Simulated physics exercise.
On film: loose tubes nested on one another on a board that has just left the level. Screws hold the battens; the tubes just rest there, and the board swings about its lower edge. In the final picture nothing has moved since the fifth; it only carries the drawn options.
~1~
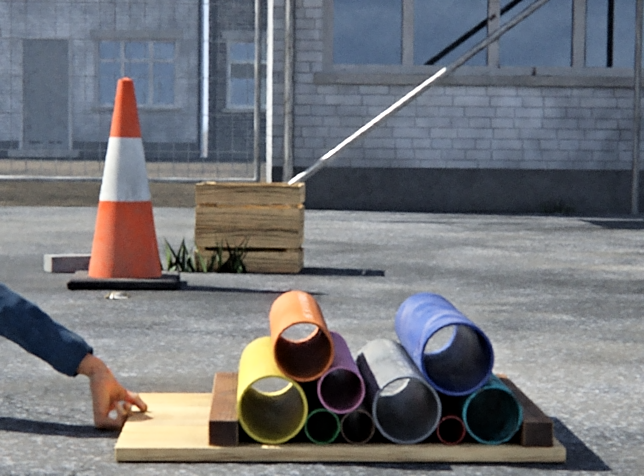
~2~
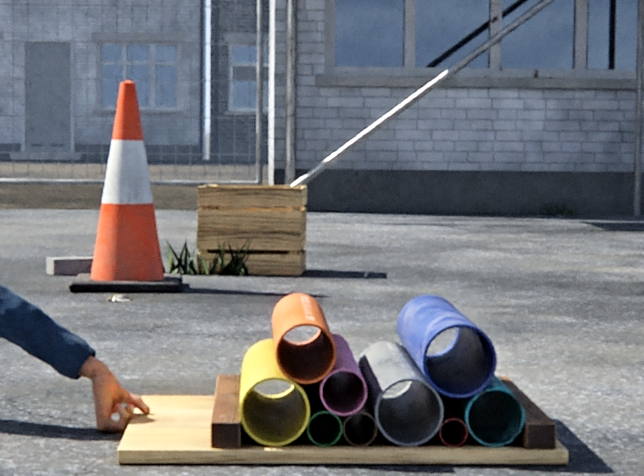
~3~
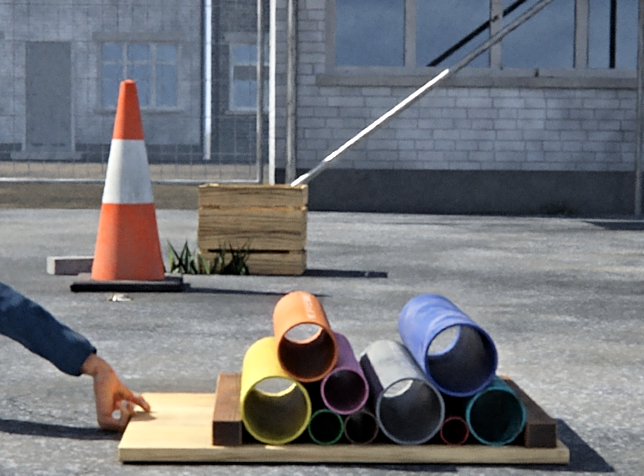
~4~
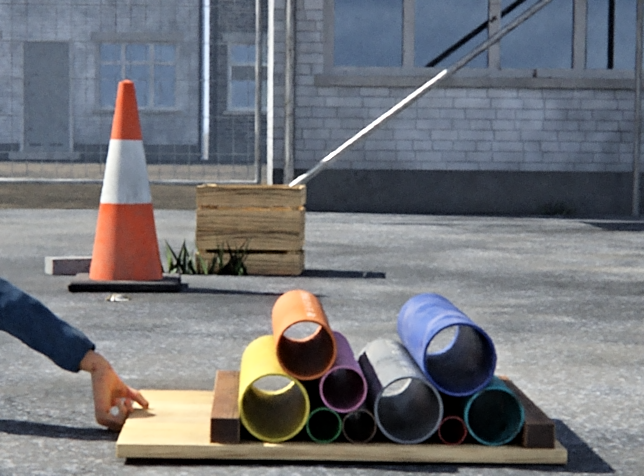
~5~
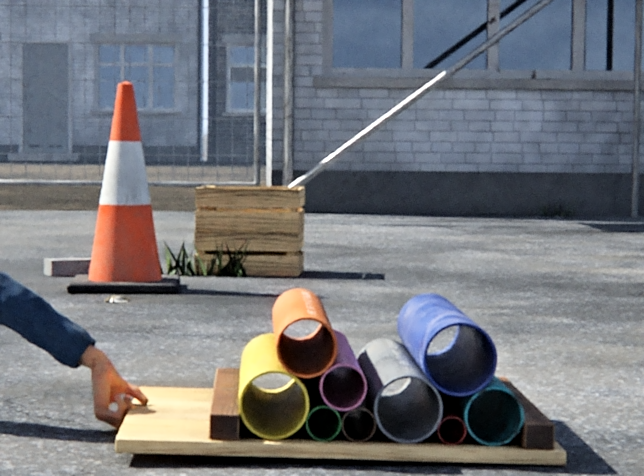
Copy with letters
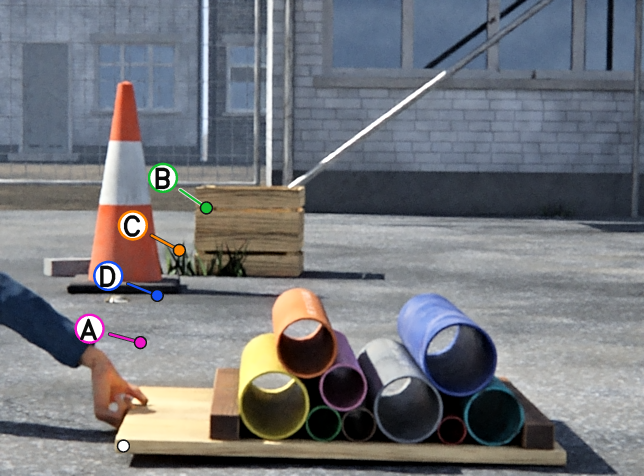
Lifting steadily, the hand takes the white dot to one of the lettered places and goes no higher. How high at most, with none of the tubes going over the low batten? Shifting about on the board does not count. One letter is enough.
C is the limit.
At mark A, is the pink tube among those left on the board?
Yes, with A.
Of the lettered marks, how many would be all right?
Three of the four.
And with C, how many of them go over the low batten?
It comes to none.
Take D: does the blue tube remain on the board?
Yes.
On the marked copy, A at (140, 343); B at (206, 208); C at (179, 250); D at (157, 295); the white dot at (124, 446).
Taking C. A third of the way, board at 16°.
Two thirds of the way, board at 28°.
When it is over, board at 28°, none over the low batten.
As for the rest, A none over the low batten; B one over the low batten (blue); D none over the low batten.
